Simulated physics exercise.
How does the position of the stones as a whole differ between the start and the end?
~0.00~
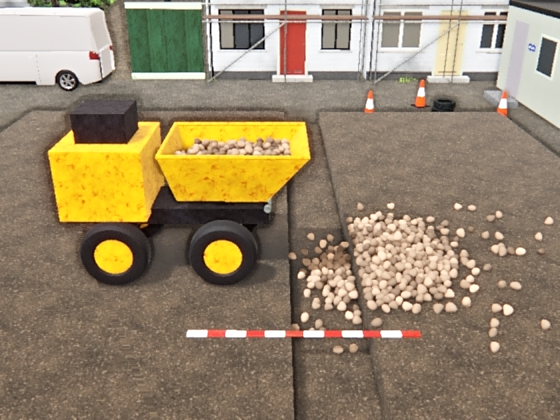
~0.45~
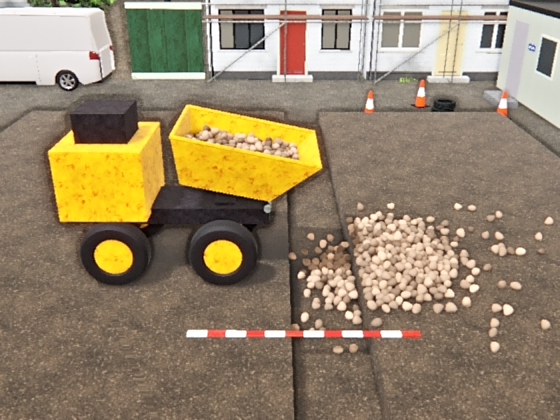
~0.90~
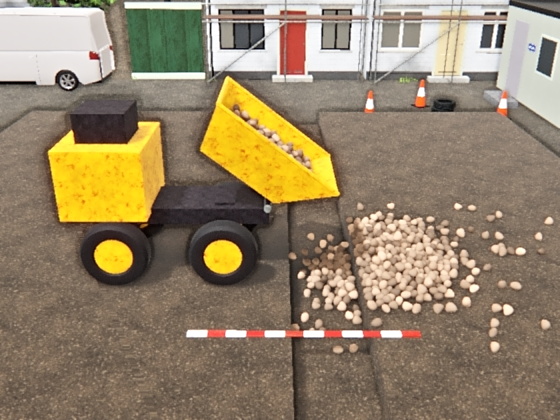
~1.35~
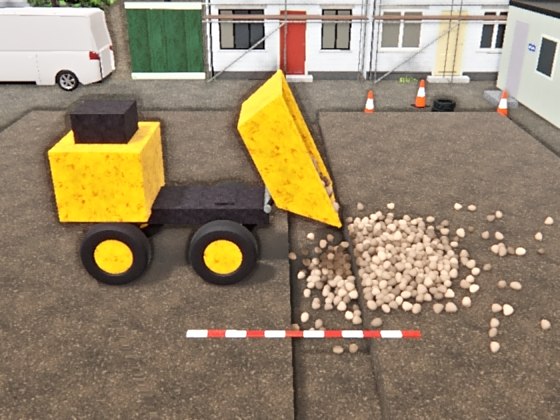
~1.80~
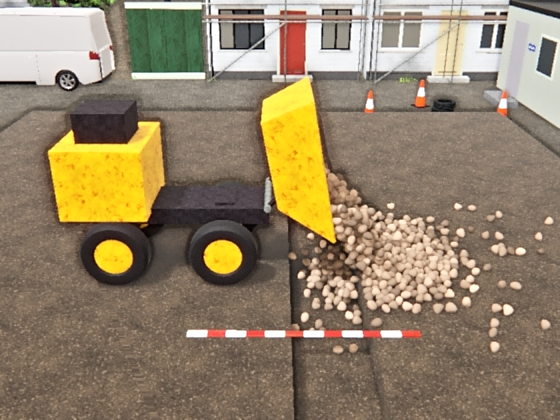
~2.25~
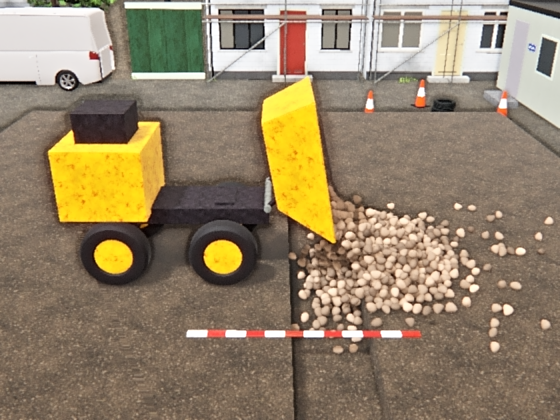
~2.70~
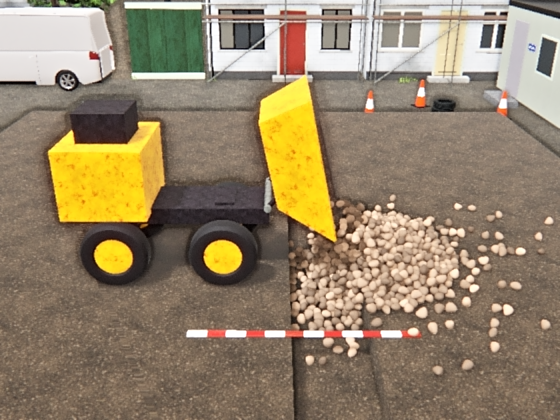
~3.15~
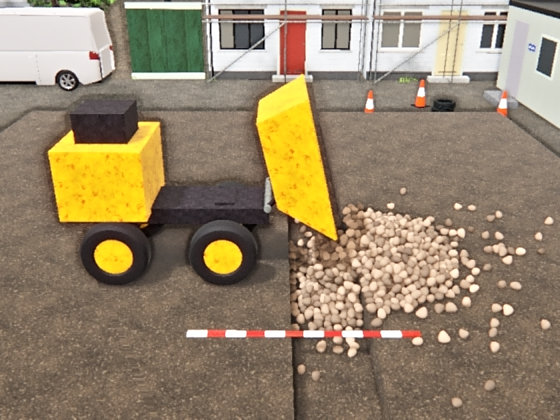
At the start some stones sit up in the skip and the rest lie on the ground to its right. By the end the load has poured down onto the heap, so the stones as a whole are lower and farther to the right.
